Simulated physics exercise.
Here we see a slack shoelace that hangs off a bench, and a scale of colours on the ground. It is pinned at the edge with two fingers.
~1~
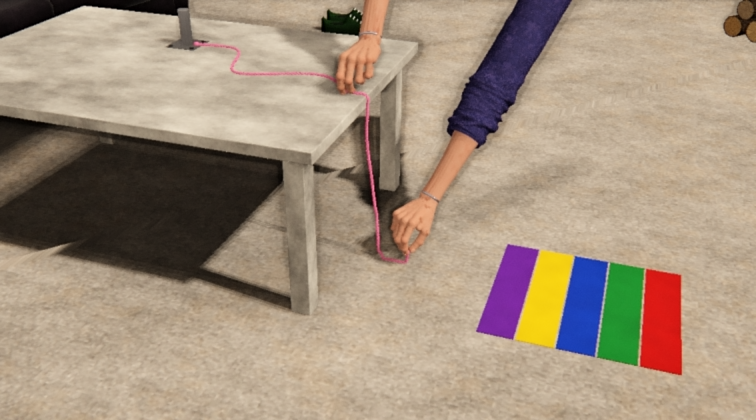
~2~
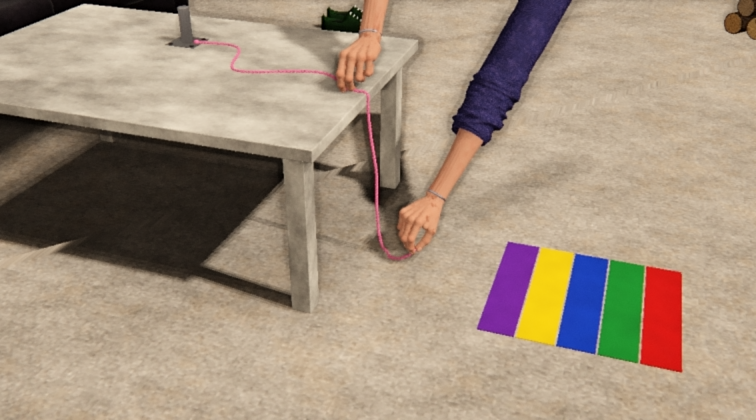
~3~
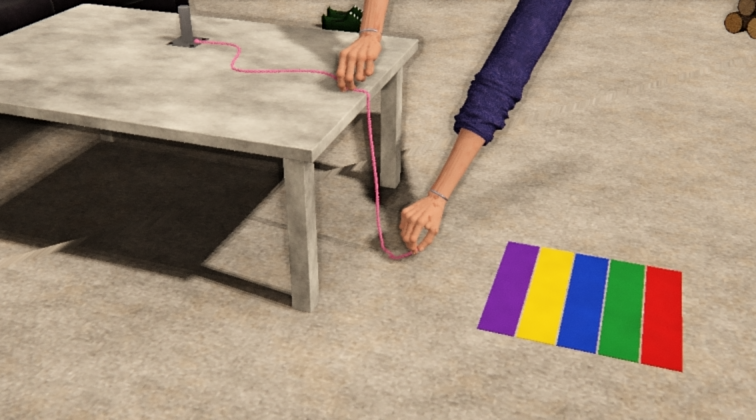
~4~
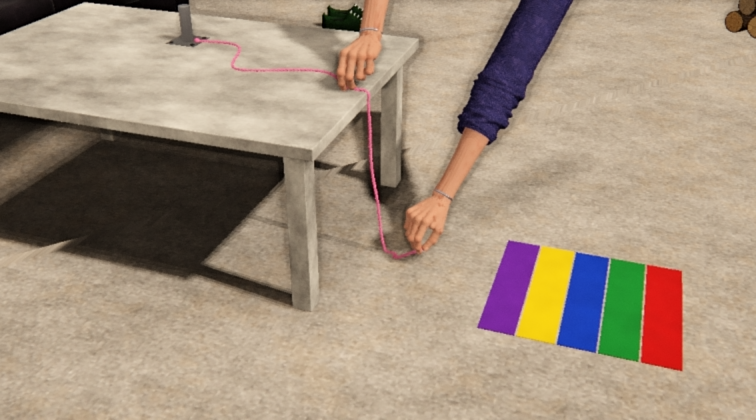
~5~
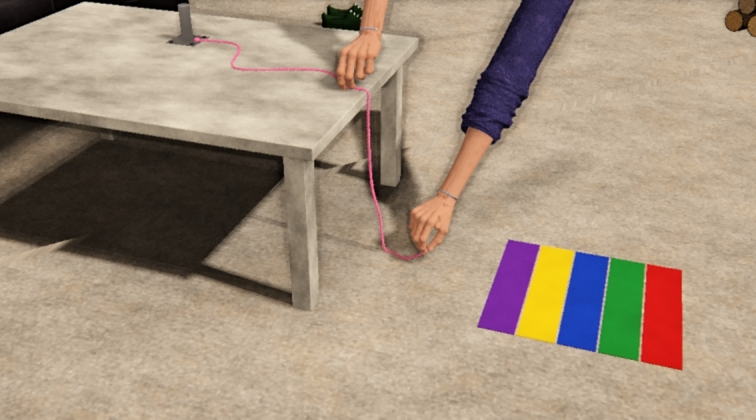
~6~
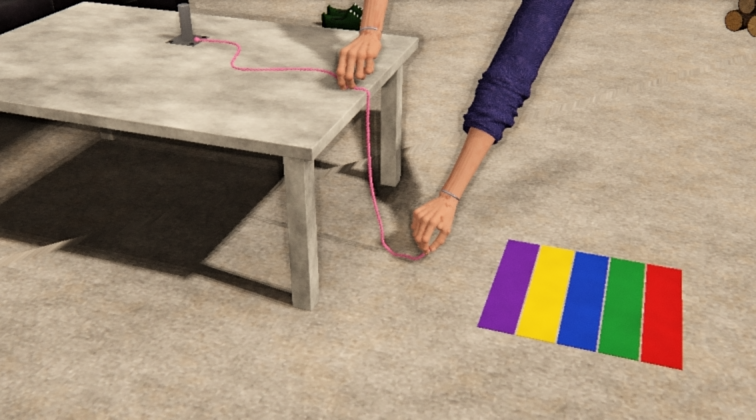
A pink cord's loose end, held between a hand's fingers near the floor, shifted slightly to the right toward the coloured stripes, while another hand kept the cord pinned at the table's edge.
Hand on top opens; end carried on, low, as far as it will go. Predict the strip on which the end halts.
The blue strip.
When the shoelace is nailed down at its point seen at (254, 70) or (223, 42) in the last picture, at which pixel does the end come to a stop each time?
Try by try: (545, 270), (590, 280).
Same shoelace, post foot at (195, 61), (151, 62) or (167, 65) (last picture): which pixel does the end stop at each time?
Going by the last picture, roughly (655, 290), (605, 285) and (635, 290).
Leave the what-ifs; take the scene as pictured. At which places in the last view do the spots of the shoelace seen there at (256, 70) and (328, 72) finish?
In that view they reach (301, 67) and (359, 83).
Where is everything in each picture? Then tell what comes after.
In the first frame, end (408, 251); purple (500, 317); yellow (539, 325); blue (578, 333); green (620, 342); red (661, 350).
In the second frame, end (415, 250); shoelace through (227, 45) (232, 68) (305, 72) (354, 90) (375, 163) (379, 231).
In the third frame, end (417, 250).
In the fourth frame, end (422, 250); shoelace through (228, 43) (233, 67) (306, 70) (354, 89) (371, 161) (381, 230).
In the fifth frame, end (427, 250).
In the sixth frame, end (429, 250); shoelace through (227, 42) (233, 66) (306, 69) (354, 88) (369, 160) (382, 228).
Soon after, end near (516, 266); over purple.
After that, end near (564, 275); over yellow.
At the stop, end near (592, 280); over blue. Over blue.
